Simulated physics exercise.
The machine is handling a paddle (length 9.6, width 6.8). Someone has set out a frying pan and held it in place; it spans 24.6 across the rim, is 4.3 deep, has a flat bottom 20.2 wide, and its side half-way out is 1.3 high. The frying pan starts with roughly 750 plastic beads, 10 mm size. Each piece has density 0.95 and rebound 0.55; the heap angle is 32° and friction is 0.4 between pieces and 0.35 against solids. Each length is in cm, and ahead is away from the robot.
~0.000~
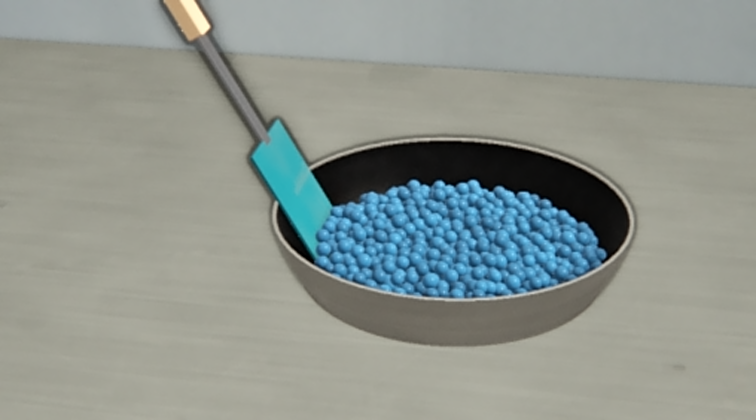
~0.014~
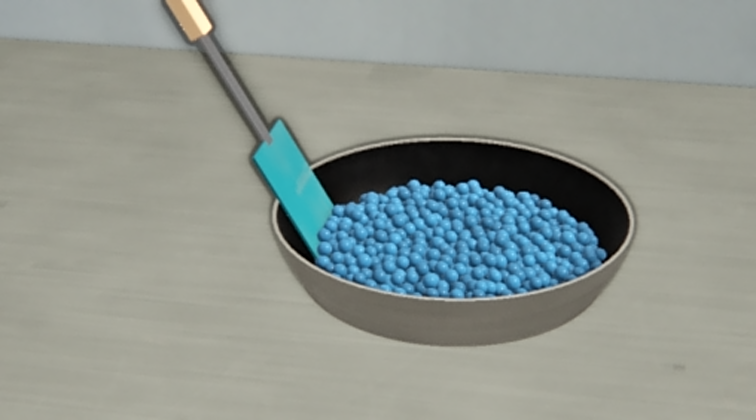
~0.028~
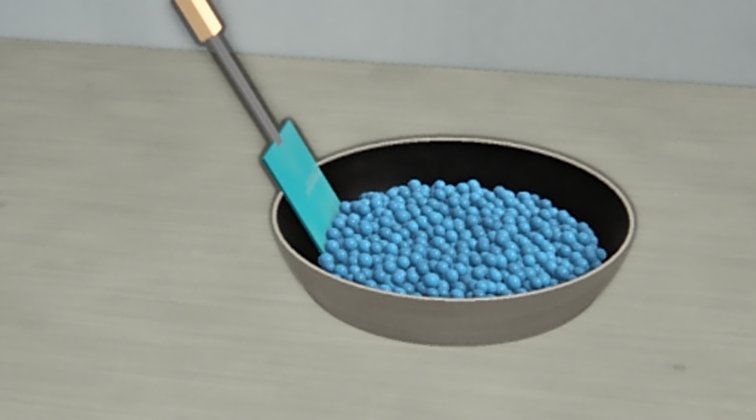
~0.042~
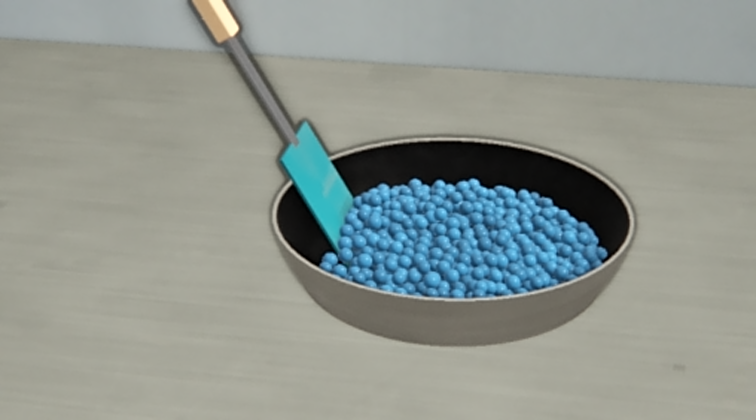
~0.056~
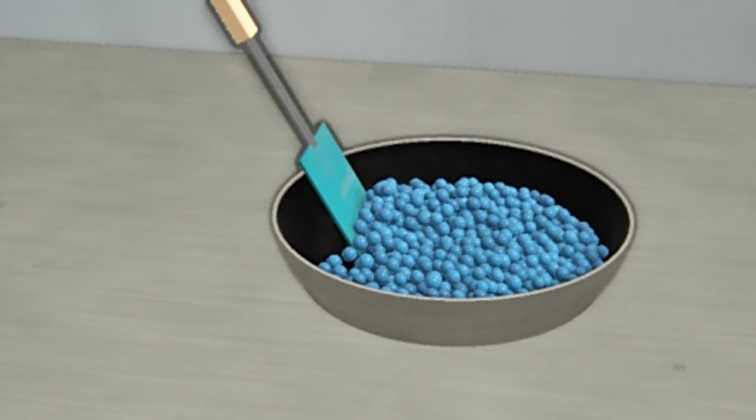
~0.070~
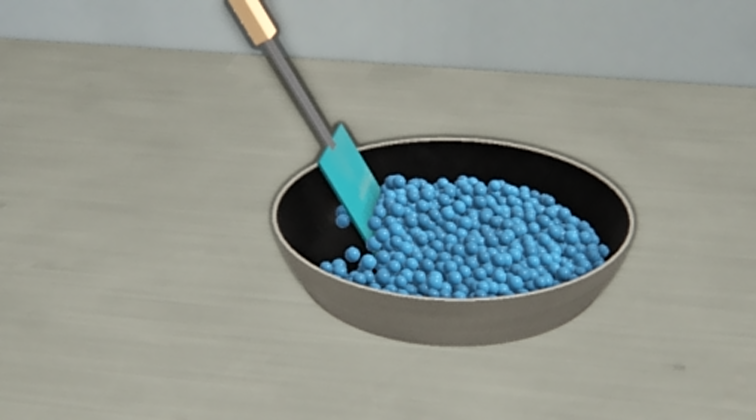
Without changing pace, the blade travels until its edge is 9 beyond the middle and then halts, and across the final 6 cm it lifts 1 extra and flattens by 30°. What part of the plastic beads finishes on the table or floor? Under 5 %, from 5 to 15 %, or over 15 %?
From 5 to 15 %.
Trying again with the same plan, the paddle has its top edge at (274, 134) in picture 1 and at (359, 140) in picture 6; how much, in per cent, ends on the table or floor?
It comes to something like 10 %, give or take.
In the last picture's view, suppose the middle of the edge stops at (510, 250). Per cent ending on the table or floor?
Around 0 percent ends on the table or floor.
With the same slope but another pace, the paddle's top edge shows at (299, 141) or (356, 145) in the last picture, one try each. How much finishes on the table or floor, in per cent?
Respectively, some 0 and 15 per cent.
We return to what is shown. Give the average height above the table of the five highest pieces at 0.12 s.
Roughly 6 centimetres.
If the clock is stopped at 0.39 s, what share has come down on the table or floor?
Fraction noted: Close to 6 per cent.
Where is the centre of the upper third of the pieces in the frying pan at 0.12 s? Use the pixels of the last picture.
Roughly at (468, 231).
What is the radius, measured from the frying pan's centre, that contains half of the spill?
20 cm or so.
After 0.12 s, sloping 60°, highest piece 7 above the table; 748 in the frying pan.
After 0.16 s, sloping 50°, highest piece 7 above the table; 748 in the frying pan.
After 0.39 s, sloping 30°, highest piece 6 above the table; 697 in the frying pan, 46 on the table or floor, 5 on the blade or in flight.
After 1.44 s, sloping 30°, highest piece 5 above the table; 694 in the frying pan, 54 on the table or floor.
In the end, 694 in the frying pan, 54 on the table or floor. That is 7 % on the table or floor.
